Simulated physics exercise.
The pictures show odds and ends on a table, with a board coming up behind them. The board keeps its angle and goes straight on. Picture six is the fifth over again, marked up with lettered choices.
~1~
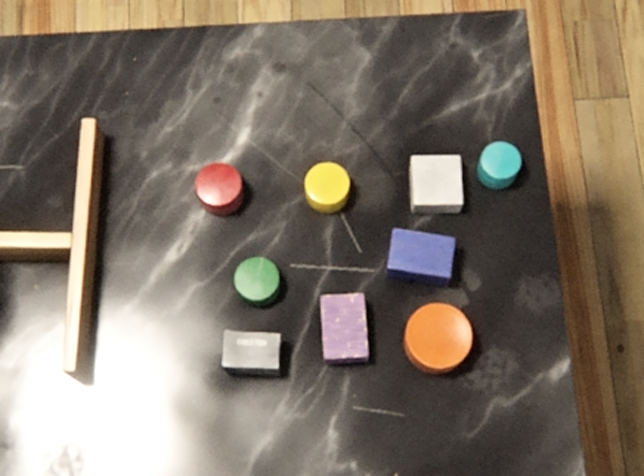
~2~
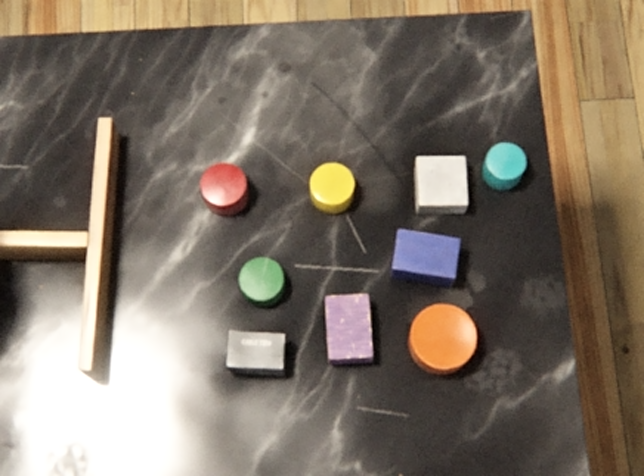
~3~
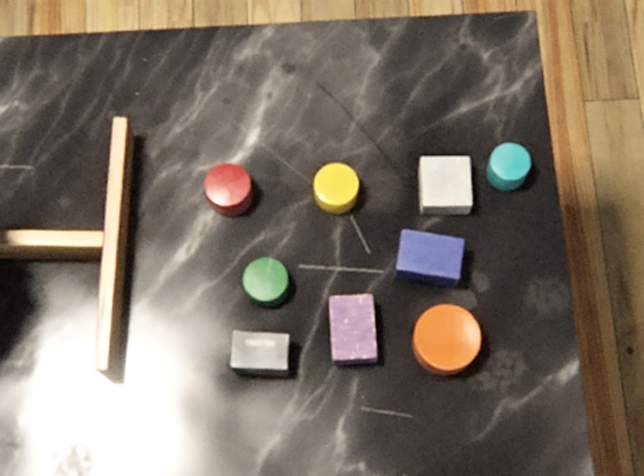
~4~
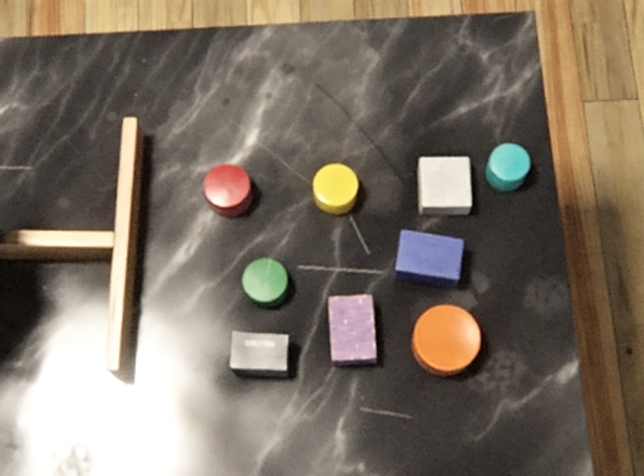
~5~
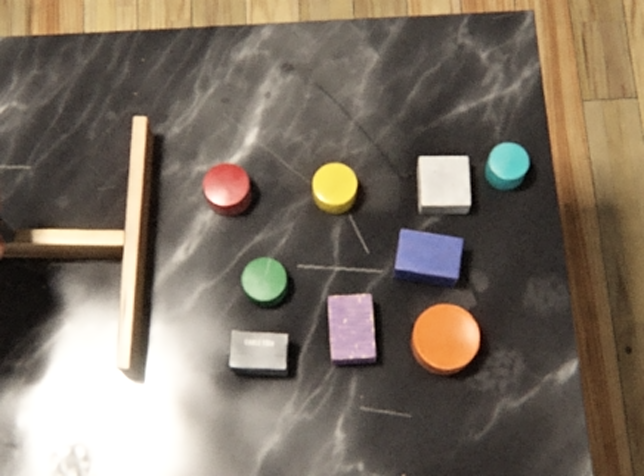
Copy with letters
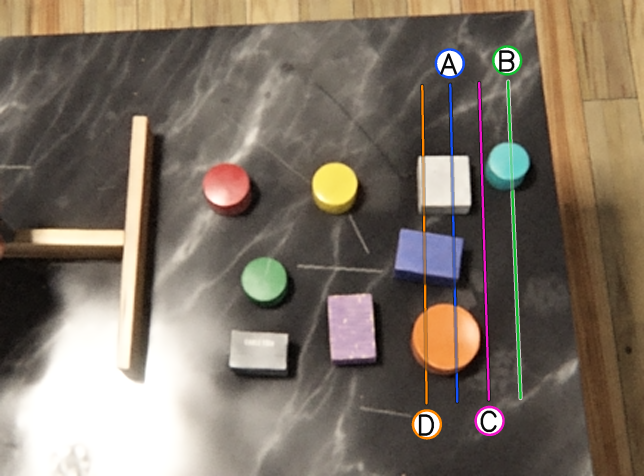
A wooden board slides slowly right across the dark table toward several small, still colored objects.
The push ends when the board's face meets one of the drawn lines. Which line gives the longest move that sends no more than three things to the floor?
Up to line C.
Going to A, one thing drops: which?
The orange jar goes over.
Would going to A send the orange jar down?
By then, yes.
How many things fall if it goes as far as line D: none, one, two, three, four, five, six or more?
By then, none.
On the marked copy, A at (454, 235); B at (514, 232); C at (484, 234); D at (424, 237).
Taking C. A third of the way, board (259, 231); grey box (293, 351); red tin (292, 190).
Two thirds of the way, board (384, 224); turquoise tin (531, 159); orange jar (524, 340).
When it is over, board (484, 219); orange jar over the edge; turquoise tin over the edge; two fallen.
As for the rest, A is within the limit but short; B drops six; D is within the limit but short.
